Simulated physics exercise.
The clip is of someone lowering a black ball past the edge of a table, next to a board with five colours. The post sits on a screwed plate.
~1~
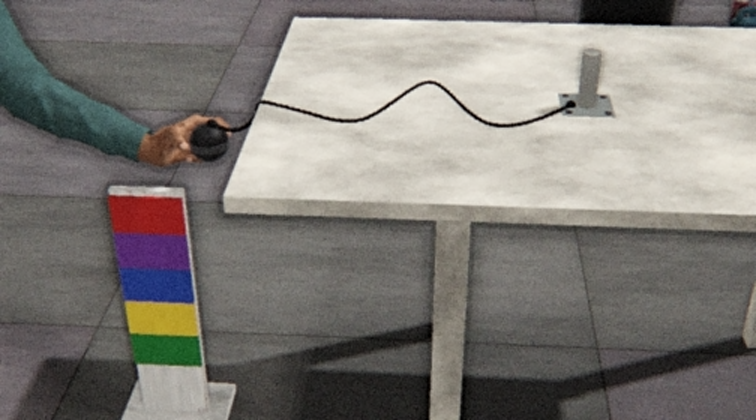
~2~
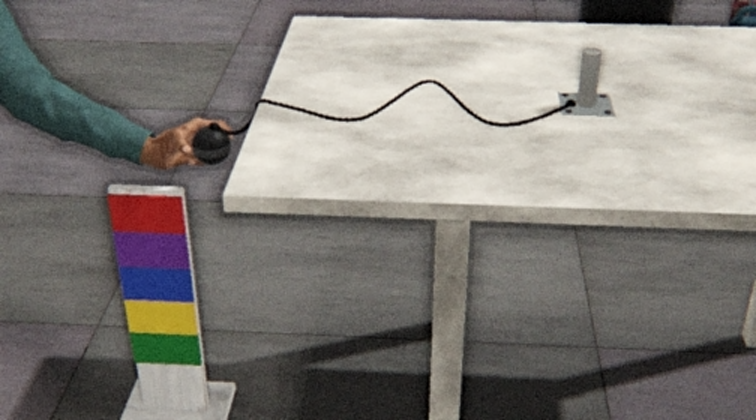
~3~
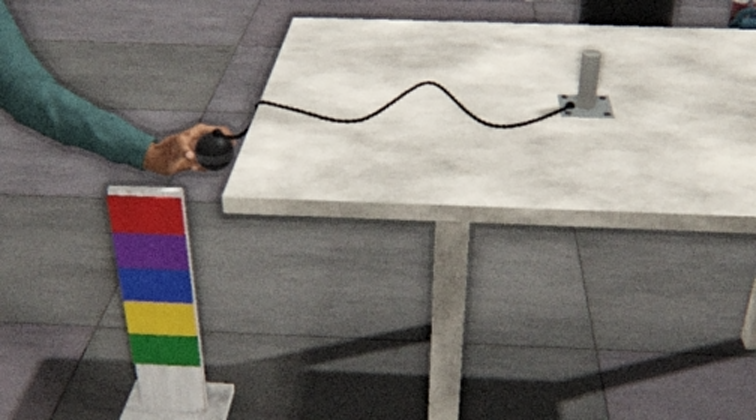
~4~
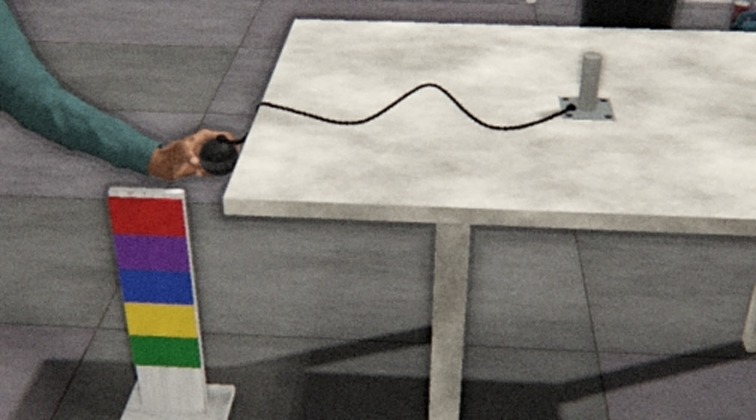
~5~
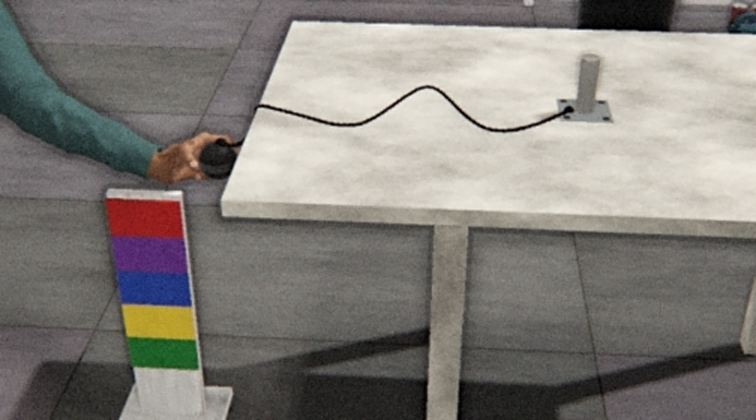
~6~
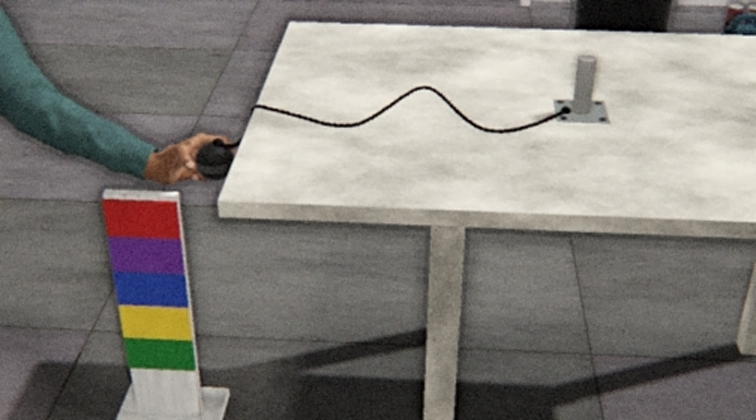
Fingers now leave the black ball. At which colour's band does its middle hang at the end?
The blue band.
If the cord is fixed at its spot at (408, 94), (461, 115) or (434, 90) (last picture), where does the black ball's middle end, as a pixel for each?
Going through the tries, I'd expect close to (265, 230), (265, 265) and lastly (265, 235).
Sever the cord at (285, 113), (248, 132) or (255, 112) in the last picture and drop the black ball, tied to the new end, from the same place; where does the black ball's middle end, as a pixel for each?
The three cuts give roughly (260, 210), (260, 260) and (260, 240) respectively.
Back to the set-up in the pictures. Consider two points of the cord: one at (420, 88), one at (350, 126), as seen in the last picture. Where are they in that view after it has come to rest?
The first moves to (345, 105), the second to (257, 129).
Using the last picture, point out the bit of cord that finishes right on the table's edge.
Pixel (367, 120).
Soon after, ball near (226, 247); level with purple.
After that, ball near (278, 287); level with blue.
And then, ball near (258, 290); level with blue.
In the end, ball near (267, 291); level with blue. Its middle rests at the blue band.
